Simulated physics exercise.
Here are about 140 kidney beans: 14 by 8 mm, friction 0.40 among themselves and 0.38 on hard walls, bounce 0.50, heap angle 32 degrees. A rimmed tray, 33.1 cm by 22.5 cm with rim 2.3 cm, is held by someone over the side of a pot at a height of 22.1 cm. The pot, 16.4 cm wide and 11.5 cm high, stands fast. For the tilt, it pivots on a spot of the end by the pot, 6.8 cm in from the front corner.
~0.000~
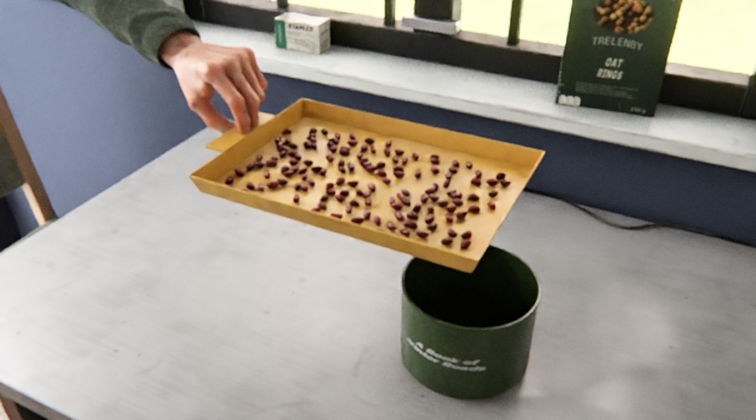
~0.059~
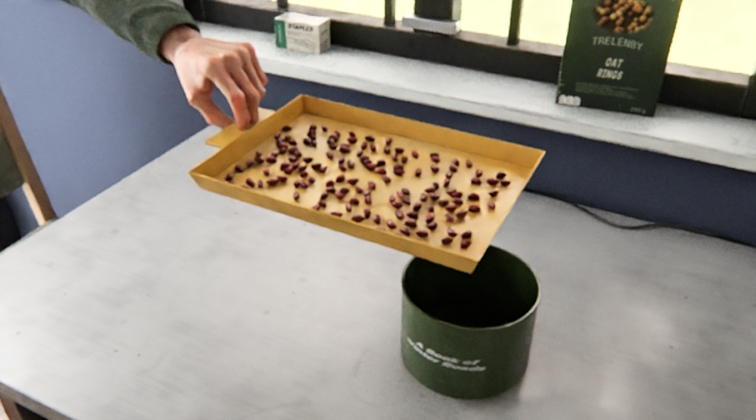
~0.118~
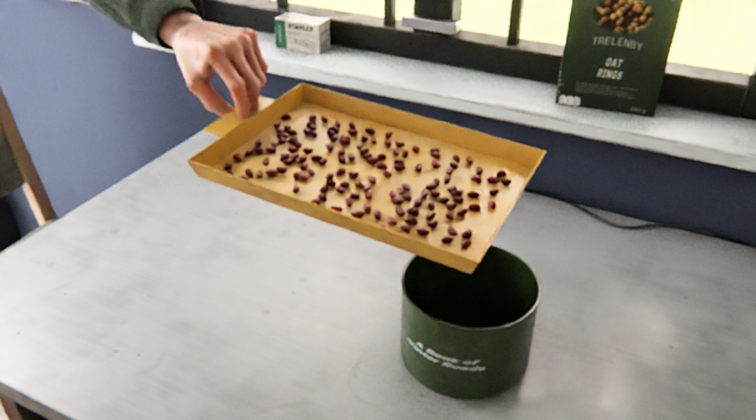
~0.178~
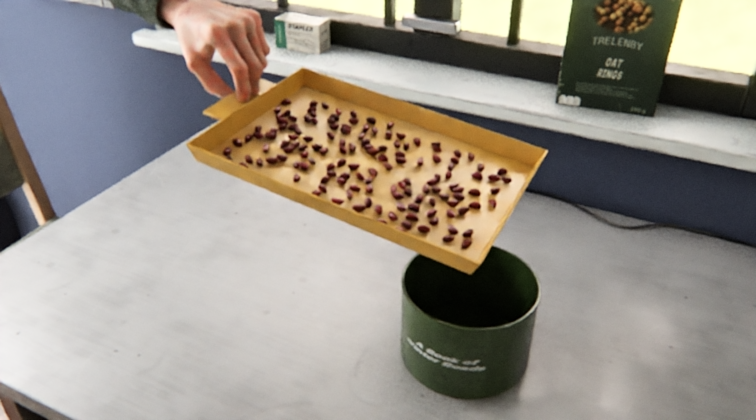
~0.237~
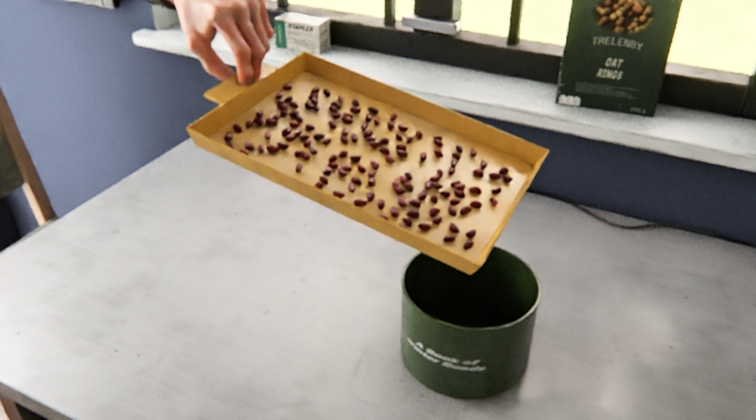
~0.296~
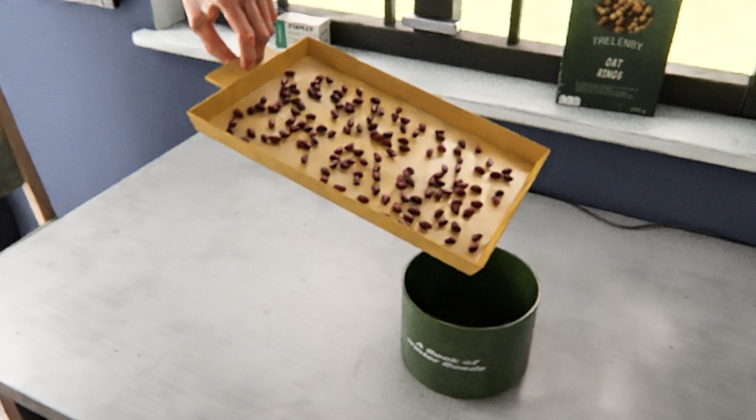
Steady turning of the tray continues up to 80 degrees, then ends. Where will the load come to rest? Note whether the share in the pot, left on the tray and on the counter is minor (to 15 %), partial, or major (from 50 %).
Noted: Pot minor; tray partial; counter major.
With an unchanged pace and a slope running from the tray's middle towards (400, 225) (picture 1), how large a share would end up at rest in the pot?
Around 0 percent of them.
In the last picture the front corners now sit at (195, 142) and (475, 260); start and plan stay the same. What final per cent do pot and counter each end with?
Pot 0, counter 90.
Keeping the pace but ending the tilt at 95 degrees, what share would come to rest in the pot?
I'd say close to 0 percent.
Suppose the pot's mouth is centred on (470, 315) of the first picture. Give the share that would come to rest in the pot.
The share would be some 40 per cent.
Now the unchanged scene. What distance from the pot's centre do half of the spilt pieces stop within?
Close to 22 cm, give or take.
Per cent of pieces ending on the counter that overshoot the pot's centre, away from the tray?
100 %.
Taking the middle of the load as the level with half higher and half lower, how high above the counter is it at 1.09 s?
Roughly 24 centimetres, more or less.
After 0.77 s, tilt 46 degrees; the tray holds 100 %, the pot 0 %.
Then, at 1.09 s, tilt 67 degrees; the tray holds 80 %, the pot 0 %.
Then, at 1.51 s, tilt 80 degrees; the tray holds 55 %, the pot 0 %.
By 3.3 s all is still; pot 5 %, tray 25 %, counter 70 %.
